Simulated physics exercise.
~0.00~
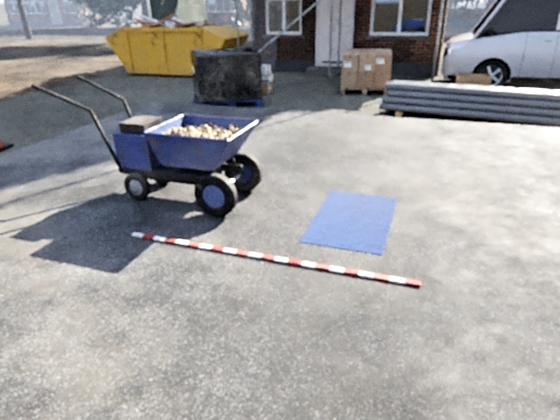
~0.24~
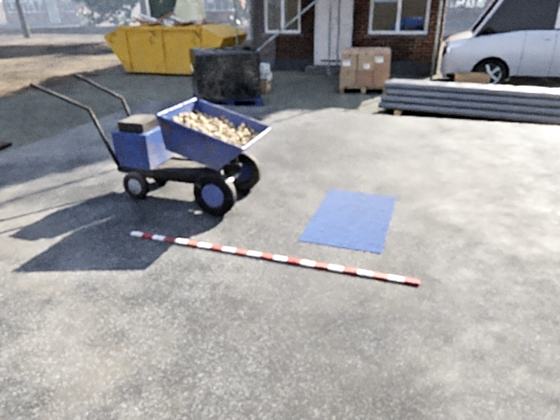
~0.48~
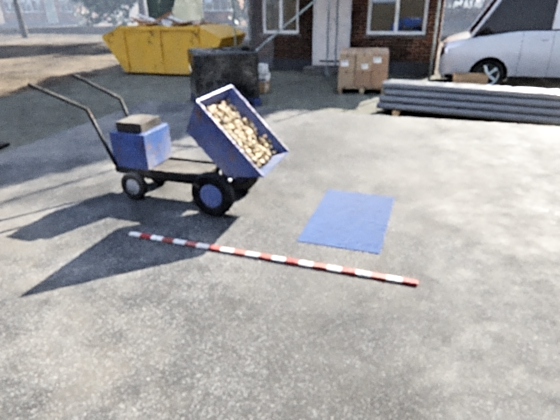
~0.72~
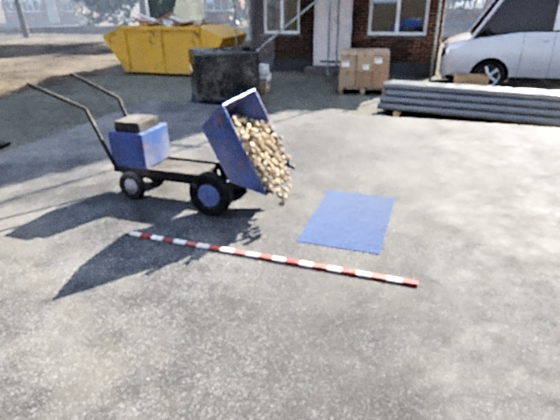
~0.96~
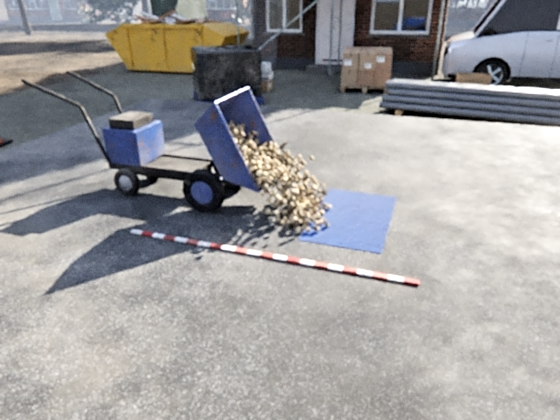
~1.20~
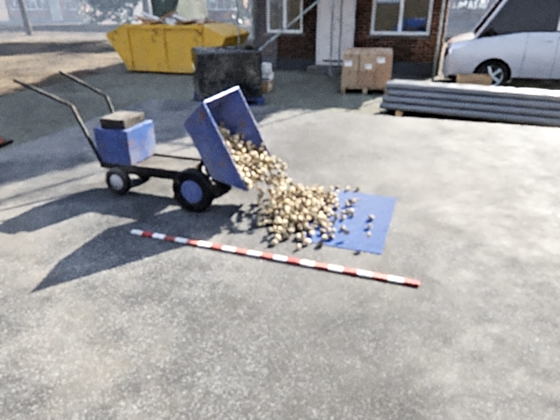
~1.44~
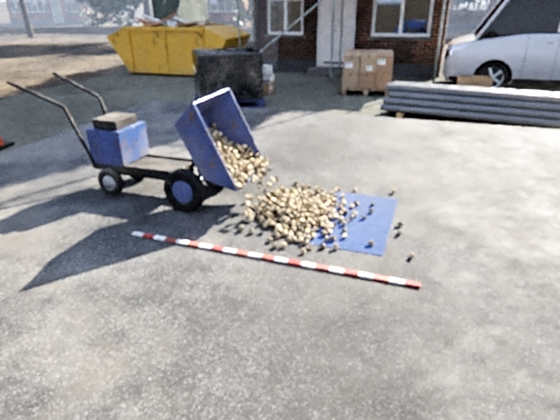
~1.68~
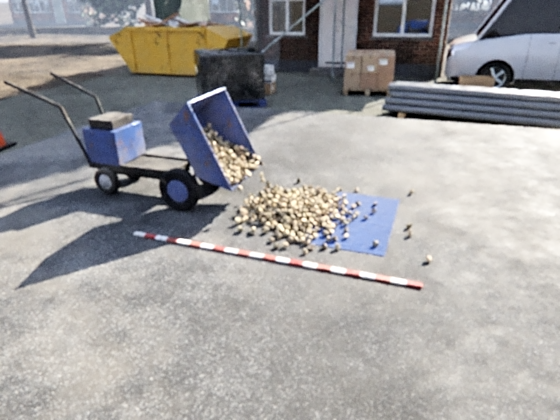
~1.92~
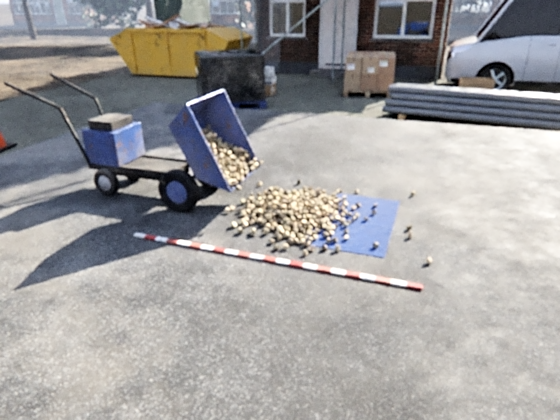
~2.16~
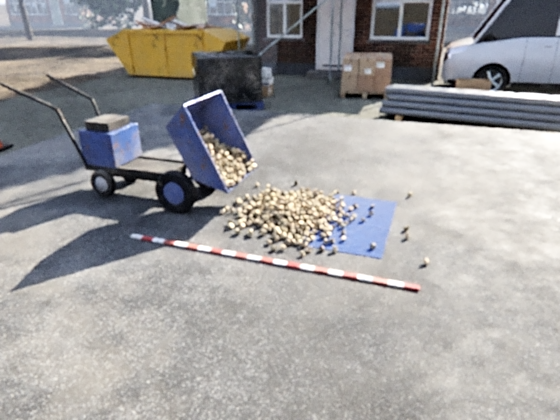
In a paved yard, a blue motor barrow tipped its skip and spilled pale stones to the right while rolling back left, leaving a heap short of and partly on the blue sheet, with many stones still in the tilted skip.
